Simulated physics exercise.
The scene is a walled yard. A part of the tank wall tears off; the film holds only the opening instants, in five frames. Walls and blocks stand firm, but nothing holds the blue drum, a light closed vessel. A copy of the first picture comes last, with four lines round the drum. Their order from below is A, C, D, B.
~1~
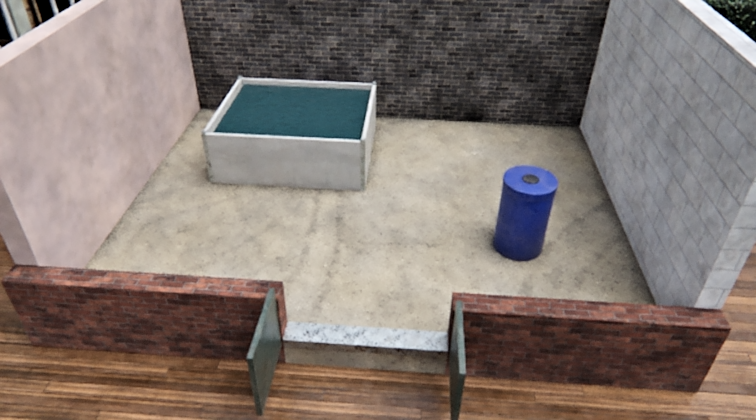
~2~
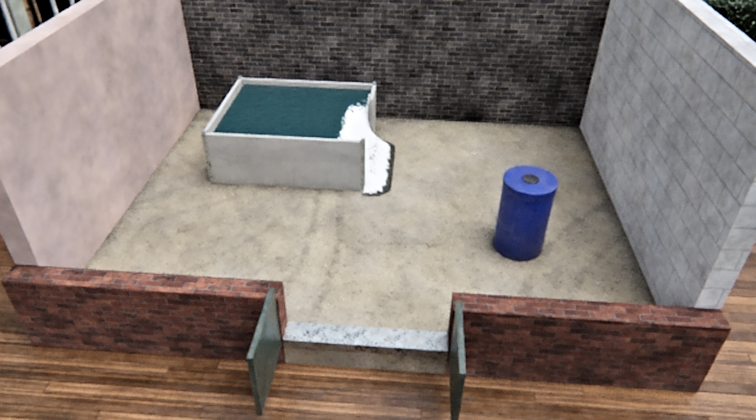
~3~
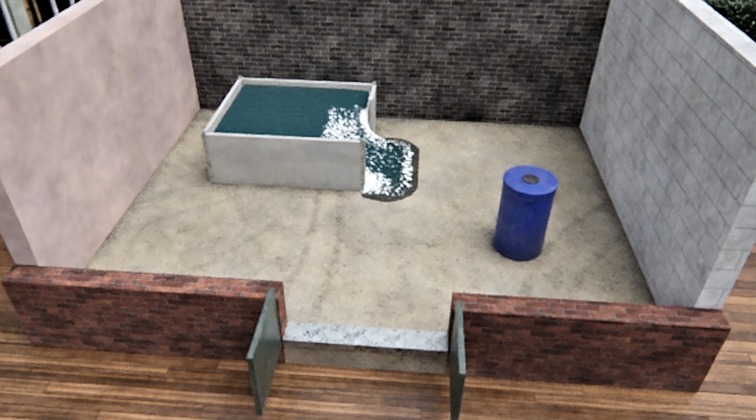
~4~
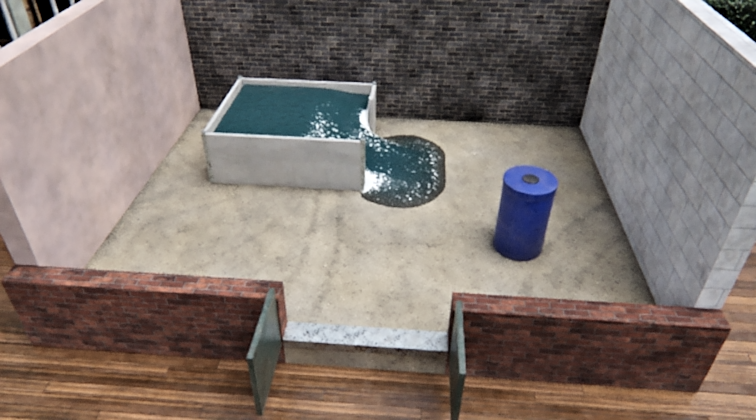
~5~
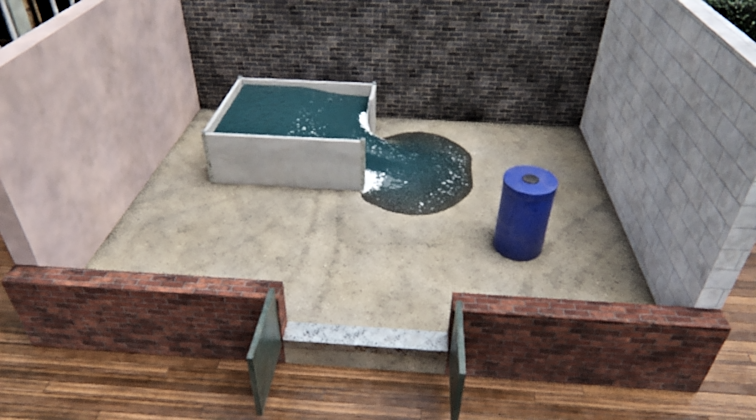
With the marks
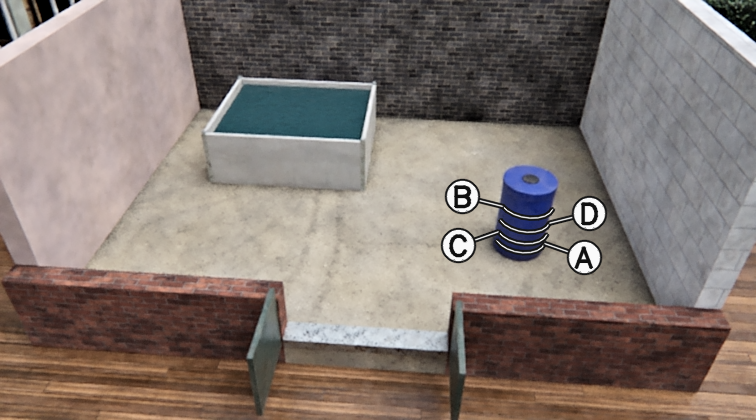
Dark green water sits level in a raised pale tank in a walled yard, then bursts through the tank's right side in a white, foaming rush. It pools on the bare ground and spreads steadily rightward in a widening rounded patch, its edge nearing the upright blue drum.
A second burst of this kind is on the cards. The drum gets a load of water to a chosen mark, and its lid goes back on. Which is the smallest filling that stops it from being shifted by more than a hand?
I would pick line C.
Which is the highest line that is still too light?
The answer is A.
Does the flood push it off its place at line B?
No, that is safe.
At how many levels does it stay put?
Three of them.
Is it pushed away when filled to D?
No.
In white, A at (522, 252); B at (530, 218); C at (524, 243); D at (527, 232); from the bottom up A, C, D, B.
If A is chosen, it is pushed about 3 times its own width away.
If B is chosen, it does not move.
If C is chosen, it does not move.
If D is chosen, it does not move.
